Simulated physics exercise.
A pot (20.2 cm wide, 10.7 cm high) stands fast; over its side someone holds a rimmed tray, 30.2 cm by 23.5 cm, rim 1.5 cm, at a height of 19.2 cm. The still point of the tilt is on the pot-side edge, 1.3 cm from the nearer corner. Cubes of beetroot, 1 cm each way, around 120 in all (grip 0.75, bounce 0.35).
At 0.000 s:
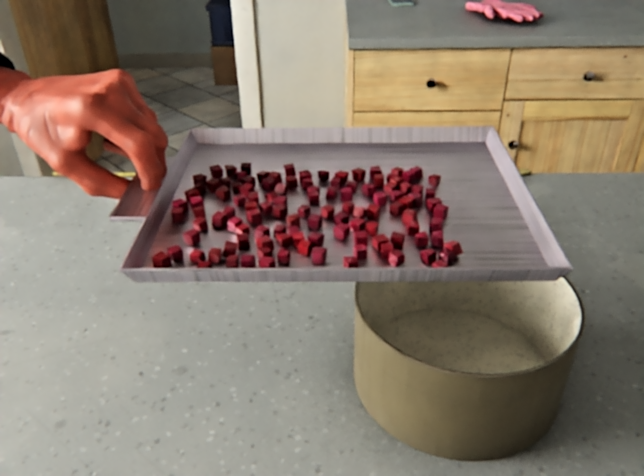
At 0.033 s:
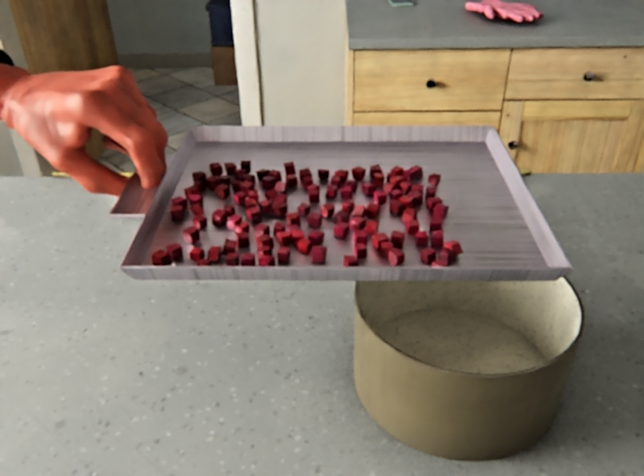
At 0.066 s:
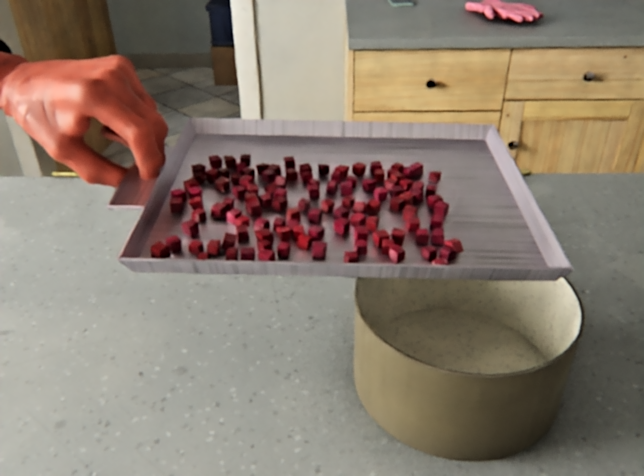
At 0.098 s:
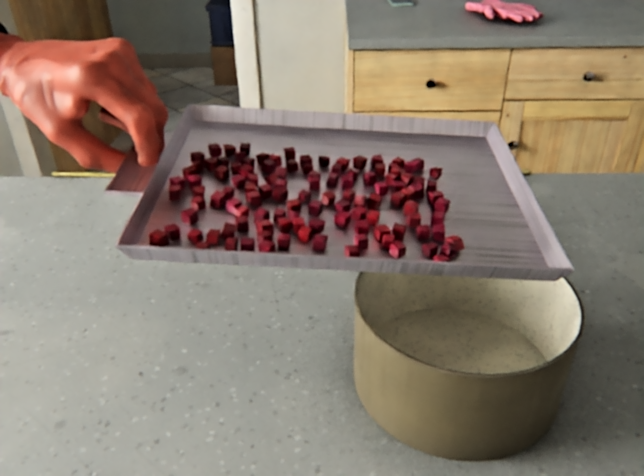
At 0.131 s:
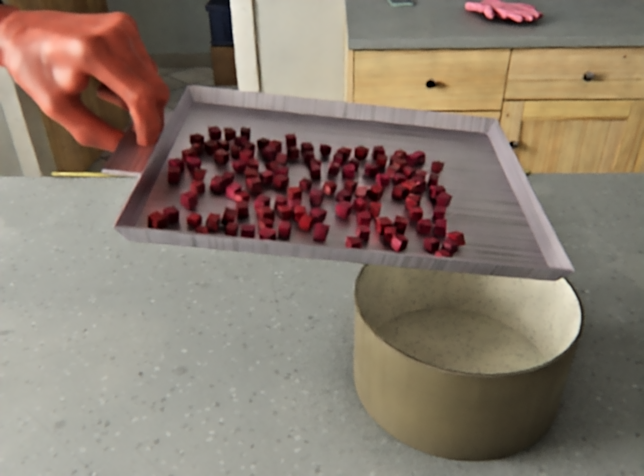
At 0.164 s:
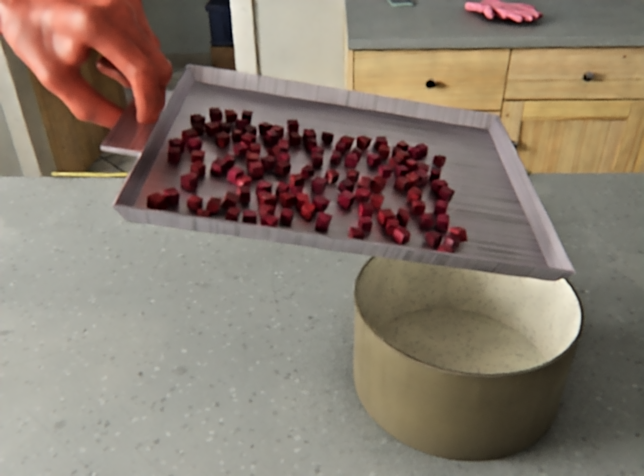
A rimmed, greyish-purple tray scattered with small dark-red cubes is held by a reddish hand at its left, its right end over a round beige pot on a speckled grey counter. The fixed, slightly raised view shows wooden cupboards and a pink glove on a worktop behind. Nearly level at first, the tray tilts gently as the hand raises its left end, the cubes keeping their places on it.
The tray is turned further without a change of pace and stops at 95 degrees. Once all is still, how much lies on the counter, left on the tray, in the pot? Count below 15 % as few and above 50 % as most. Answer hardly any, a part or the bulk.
On the counter: The bulk; left on the tray: Hardly any; in the pot: Hardly any.
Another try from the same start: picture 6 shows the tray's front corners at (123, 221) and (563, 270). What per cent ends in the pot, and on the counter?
Pot 0, counter 100.
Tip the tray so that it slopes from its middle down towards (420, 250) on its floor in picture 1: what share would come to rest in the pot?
About 0 per cent.
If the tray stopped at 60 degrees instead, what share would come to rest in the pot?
Then about 0 per cent.
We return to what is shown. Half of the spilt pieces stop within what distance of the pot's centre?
Roughly 26 cm.
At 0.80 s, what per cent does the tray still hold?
Roughly 20 per cent.
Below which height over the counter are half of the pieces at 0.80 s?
Some 16 cm.
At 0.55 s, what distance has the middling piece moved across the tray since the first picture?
Roughly 4 cm.
Then, at 0.55 s, tilt 52 degrees; the tray holds 100 %, the pot 0 %.
After 0.80 s, tilt 78 degrees; the tray holds 20 %, the pot 0 %.
After 1.17 s, tilt 95 degrees; the tray holds 0 %, the pot 0 %.
At rest (2.1 s), counter 100 %, tray 0 %, pot 0 %.
